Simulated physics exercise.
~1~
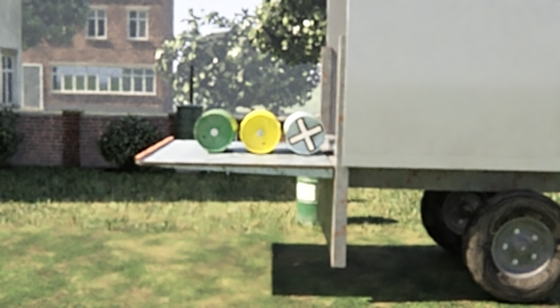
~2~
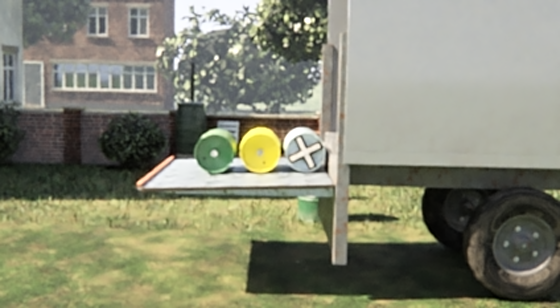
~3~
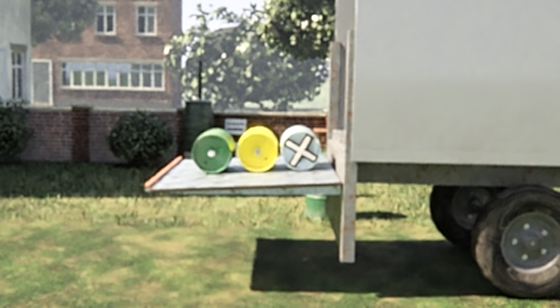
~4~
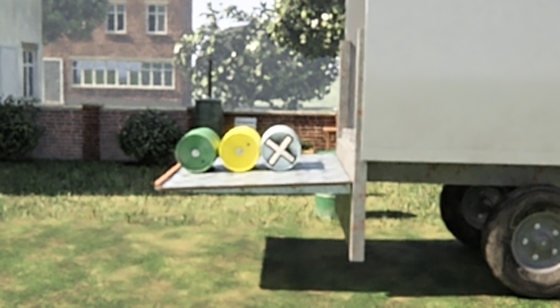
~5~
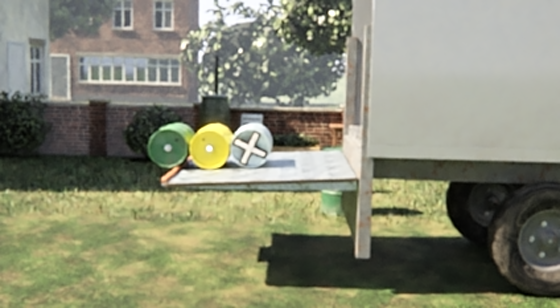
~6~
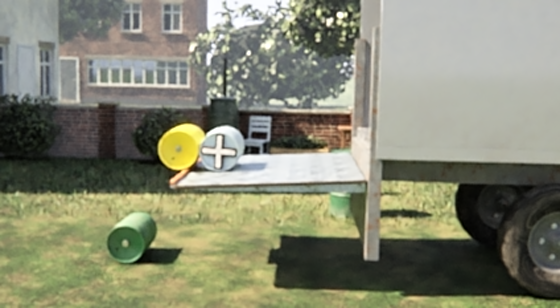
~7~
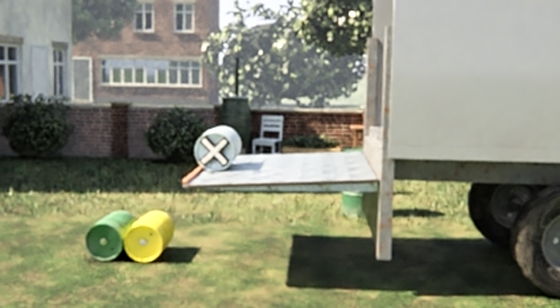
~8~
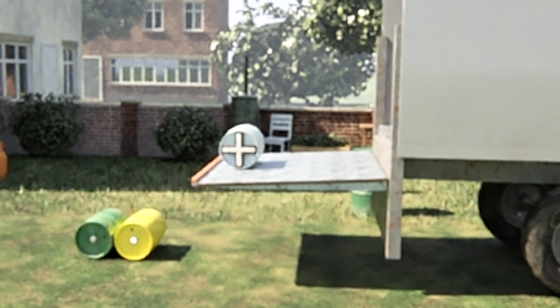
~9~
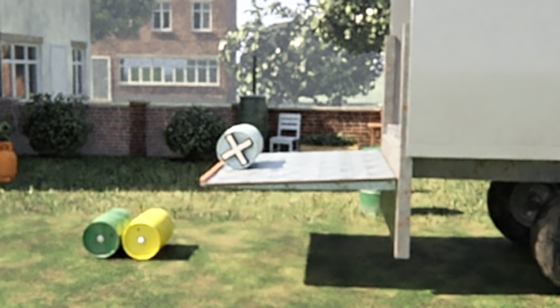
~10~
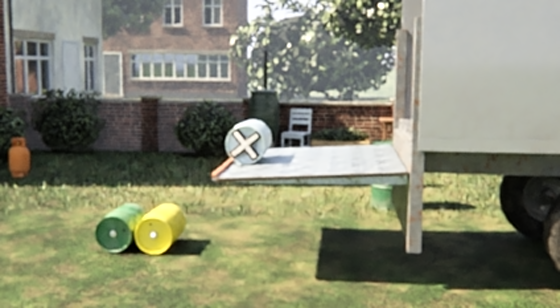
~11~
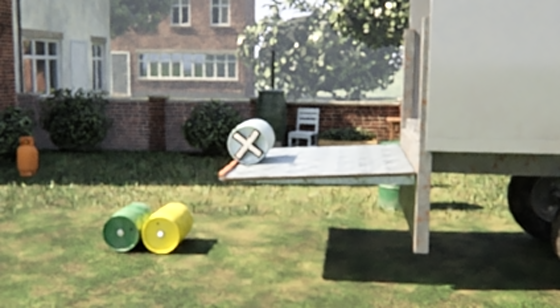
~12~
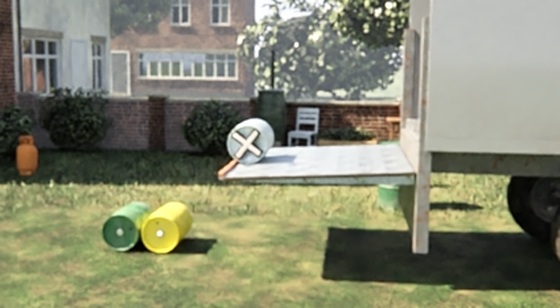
Green and yellow kegs rolling left off a truck's lowered tail lift onto grass, while a white-crossed keg stays at the edge.
